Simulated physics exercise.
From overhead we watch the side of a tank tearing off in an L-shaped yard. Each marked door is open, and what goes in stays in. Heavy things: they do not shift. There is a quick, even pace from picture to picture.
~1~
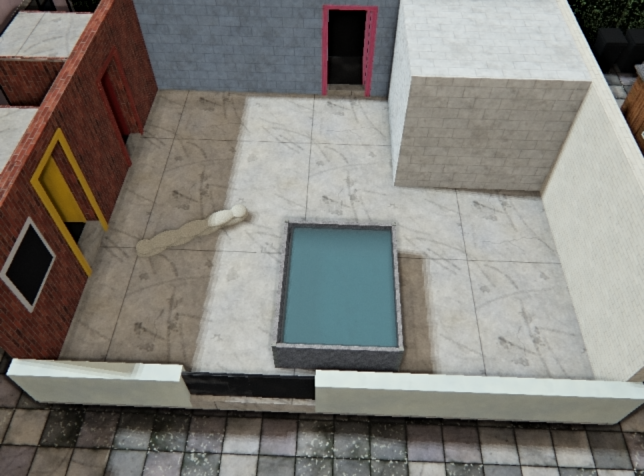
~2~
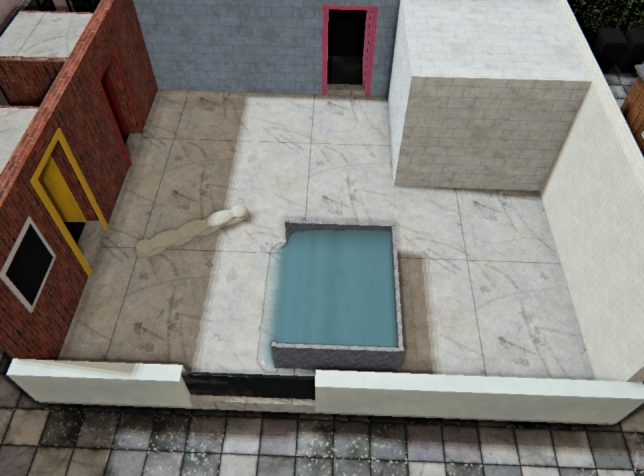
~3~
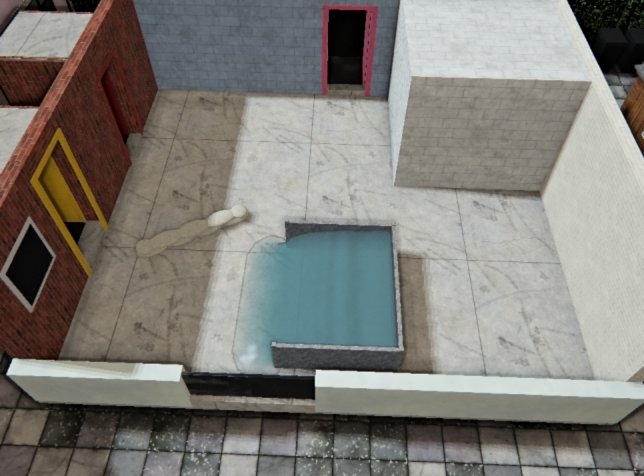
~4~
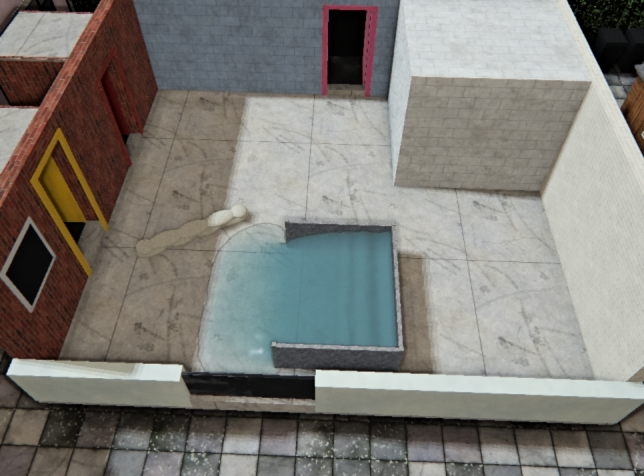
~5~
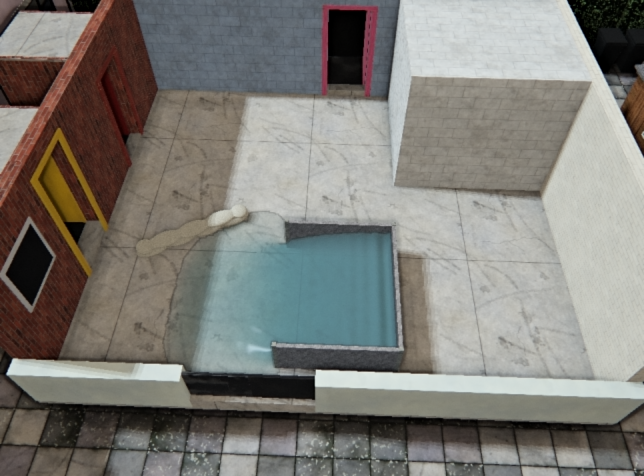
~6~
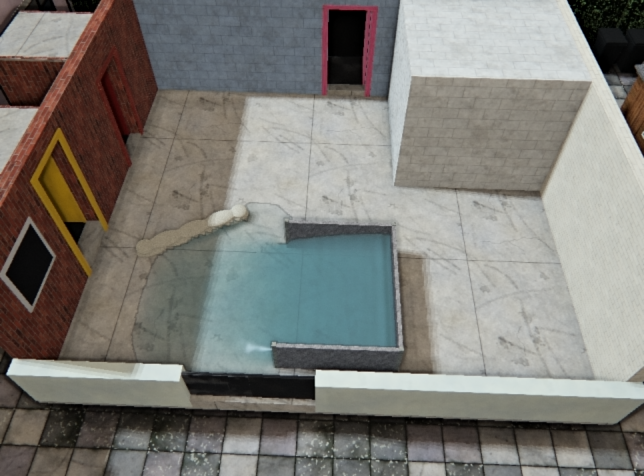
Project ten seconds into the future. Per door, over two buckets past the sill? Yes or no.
Pink door no, red door no, yellow door no.
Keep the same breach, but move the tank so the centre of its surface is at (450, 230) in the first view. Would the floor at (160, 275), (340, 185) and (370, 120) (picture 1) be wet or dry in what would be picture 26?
First spot gets drenched, second spot gets drenched, third spot stays unwetted.
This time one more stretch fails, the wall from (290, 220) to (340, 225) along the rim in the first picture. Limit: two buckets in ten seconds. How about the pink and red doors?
For the pink door, it overshoots; for the red door, it overshoots.
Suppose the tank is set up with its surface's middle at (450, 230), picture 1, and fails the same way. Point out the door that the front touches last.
That would be the door marked pink, I say.
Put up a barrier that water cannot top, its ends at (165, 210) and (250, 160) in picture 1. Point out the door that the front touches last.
My choice is the pink-painted one.
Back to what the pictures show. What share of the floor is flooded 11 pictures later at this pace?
Close to 30 %.
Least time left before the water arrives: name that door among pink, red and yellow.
I'd go with the yellow-painted one.
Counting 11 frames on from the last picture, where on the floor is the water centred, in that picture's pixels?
Close to (206, 303), I reckon.
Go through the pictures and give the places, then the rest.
The water tank at (339, 283) is whole and still, in the first picture.
Water pours out at (284, 295) and has run to a hidden place, in the second picture.
Water pours out at (284, 296) and has run to a hidden place, in the third picture.
The front is at a hidden place, out from the gap at (285, 297), in the fourth picture.
The front is at a hidden place, out from the gap at (285, 297), in the fifth picture.
The front is at (139, 346), out from the gap at (285, 297), in the sixth picture.
A moment on, water covers 20 % of the floor; the pink door not reached, the red door not reached, the yellow door wet at the sill, nothing in.
Next, water covers 30 % of the floor; the pink door not reached, the red door not reached, the yellow door wet at the sill, nothing in.
Then, water covers 40 % of the floor; the pink door not reached, the red door wet at the sill, nothing in, the yellow door wet at the sill, nothing in.
Later, water covers 75 % of the floor; the pink door wet at the sill, nothing in, the red door wet at the sill, nothing in, the yellow door wet at the sill, nothing in.
In the end, water covers 80 % of the floor; the pink door under two buckets in, the red door wet at the sill, nothing in, the yellow door wet at the sill, nothing in.
